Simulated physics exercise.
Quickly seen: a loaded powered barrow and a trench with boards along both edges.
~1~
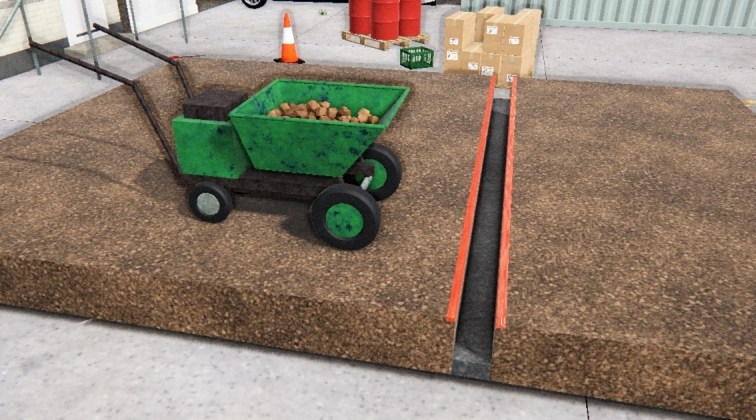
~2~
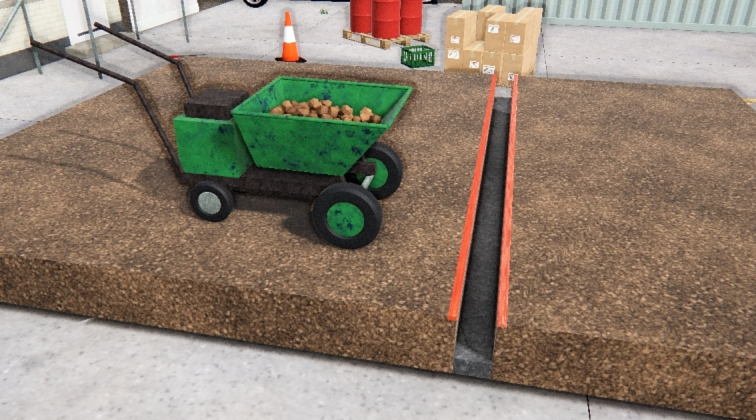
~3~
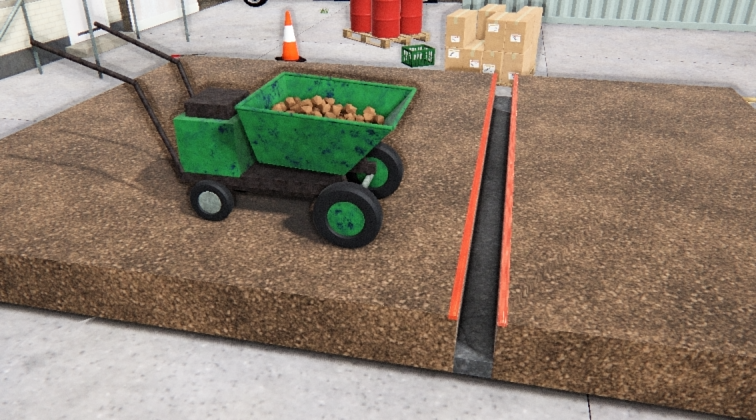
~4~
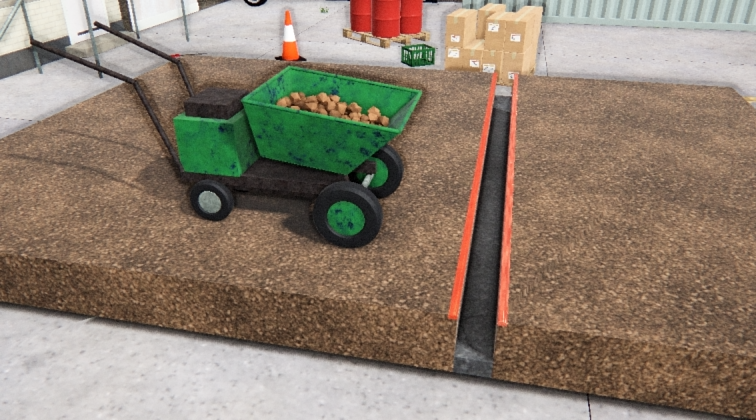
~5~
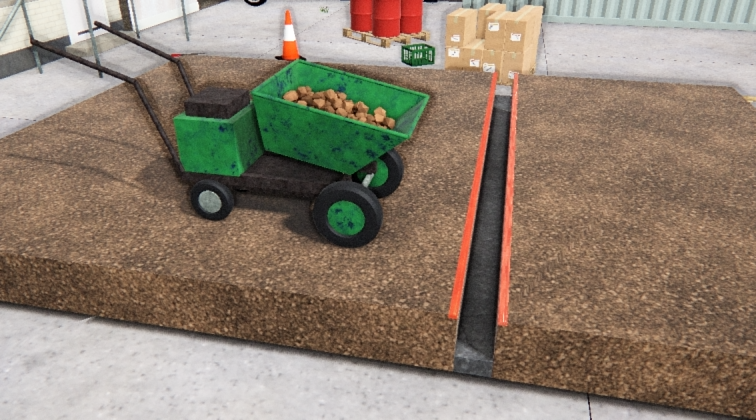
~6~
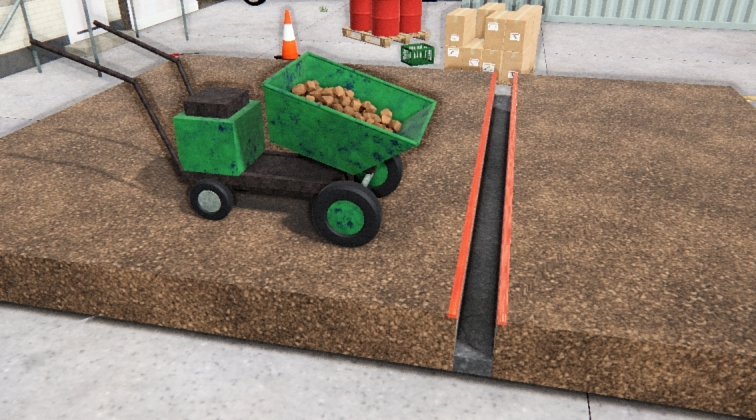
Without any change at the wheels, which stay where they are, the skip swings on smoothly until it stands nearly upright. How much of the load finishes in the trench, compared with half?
More than half of it.
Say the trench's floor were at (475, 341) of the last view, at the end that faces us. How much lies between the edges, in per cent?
Close to 70 per cent, I reckon.
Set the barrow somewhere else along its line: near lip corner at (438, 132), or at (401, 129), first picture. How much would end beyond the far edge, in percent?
In order, close to 80 and 40 in a hundred.
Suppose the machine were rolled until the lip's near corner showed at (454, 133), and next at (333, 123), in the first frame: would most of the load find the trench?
Position 1 falls short of half; position 2 falls short of half.
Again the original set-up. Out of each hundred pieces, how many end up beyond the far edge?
Close to 10 in a hundred.
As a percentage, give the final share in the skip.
About 0 %.
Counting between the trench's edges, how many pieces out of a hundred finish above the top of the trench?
My best guess is some 15 per cent.
Soon, skip tipped steeply; all in the skip.
A while on, skip tipped right over; nearly all in the skip; a stray few short of the trench; a stray few in or heaped over the trench.
Towards the end, skip tipped right over; a small part in the skip; a stray few short of the trench; most in or heaped over the trench; a small part beyond it.
Finally, skip tipped right over; a stray few in the skip; a small part short of the trench; most in or heaped over the trench; a small part beyond it.
